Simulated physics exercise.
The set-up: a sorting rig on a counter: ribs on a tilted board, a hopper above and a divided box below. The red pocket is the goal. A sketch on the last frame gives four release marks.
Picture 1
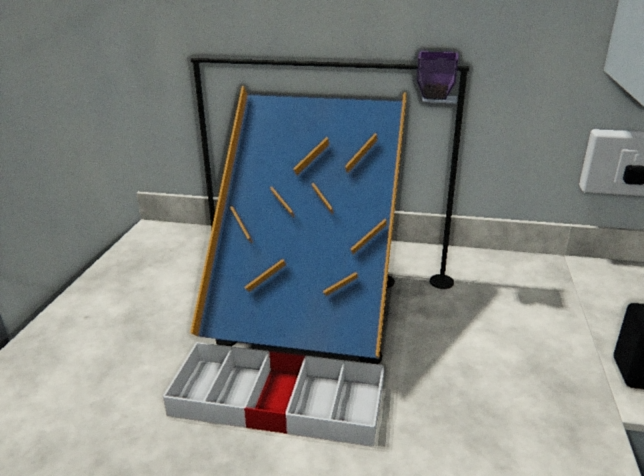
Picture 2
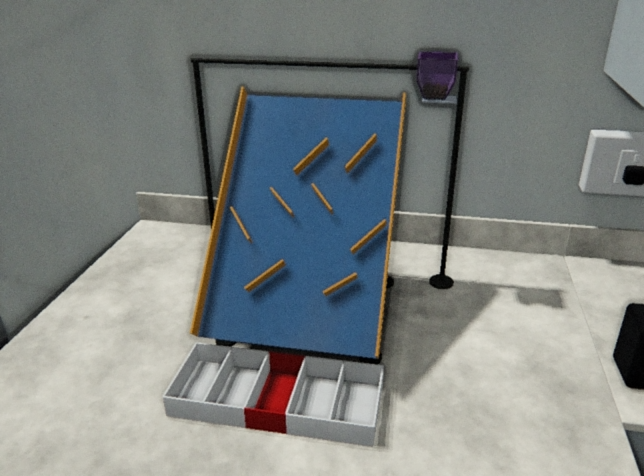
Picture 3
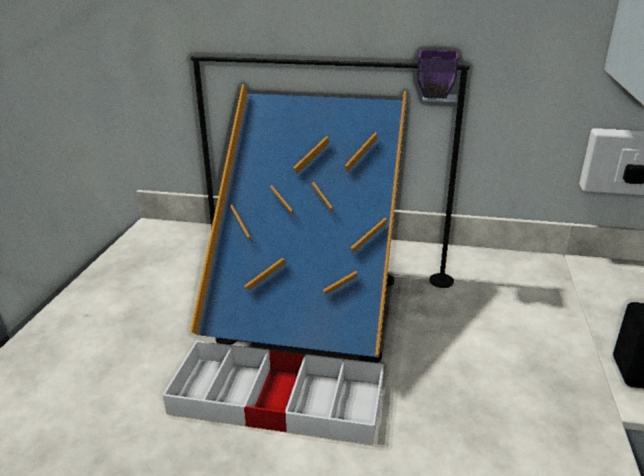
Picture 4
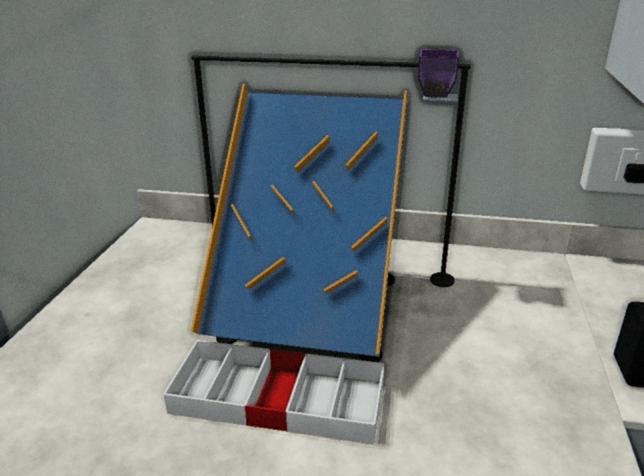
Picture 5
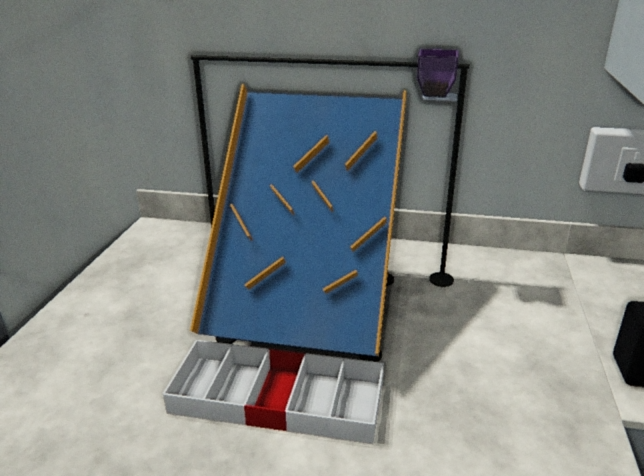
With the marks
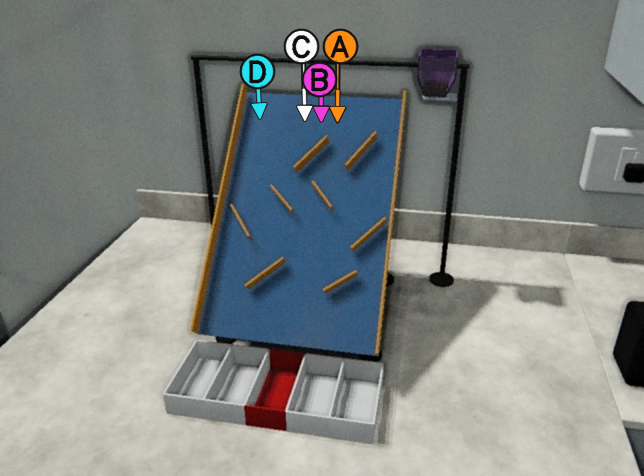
At the start, a tilted blue board with orange ribs stands on a pale counter, a purple hopper above its upper right and a divided box below, white with a red middle pocket. Through to the end, nothing visibly moves; the hopper, ribs and box all keep their places.
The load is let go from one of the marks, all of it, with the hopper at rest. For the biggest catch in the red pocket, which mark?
Mark A does it best.
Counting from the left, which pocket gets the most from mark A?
The third.
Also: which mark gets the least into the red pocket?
Mark D.
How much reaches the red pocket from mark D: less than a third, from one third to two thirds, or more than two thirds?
Less than a third.
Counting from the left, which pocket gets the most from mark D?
It is the first one.
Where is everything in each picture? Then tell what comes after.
In the first picture, hopper at (436, 90), chocolate balls, door shut.
In the second picture, ribs (294, 170) to (327, 138), (345, 167) to (376, 134), (271, 187) to (291, 212).
In the third picture, ribs (313, 182) to (331, 208), (231, 205) to (249, 237), (351, 248) to (386, 218).
In the fourth picture, ribs (246, 286) to (284, 258), (324, 290) to (357, 271).
In the fifth picture, red pocket at (266, 417), number 3 of 5 from the left.
On the marked copy, mark A meets the board at (337, 116); mark B meets the board at (321, 116); mark C meets the board at (304, 115); mark D meets the board at (259, 113).
If A is chosen, about half in the red pocket, about a third in other pockets, a small part outside the box.
If B is chosen, about a third in the red pocket, about half in other pockets, a small part outside the box.
If C is chosen, a small part in the red pocket, most in other pockets, a small part outside the box.
If D is chosen, a small part in the red pocket, most in other pockets, a small part outside the box.
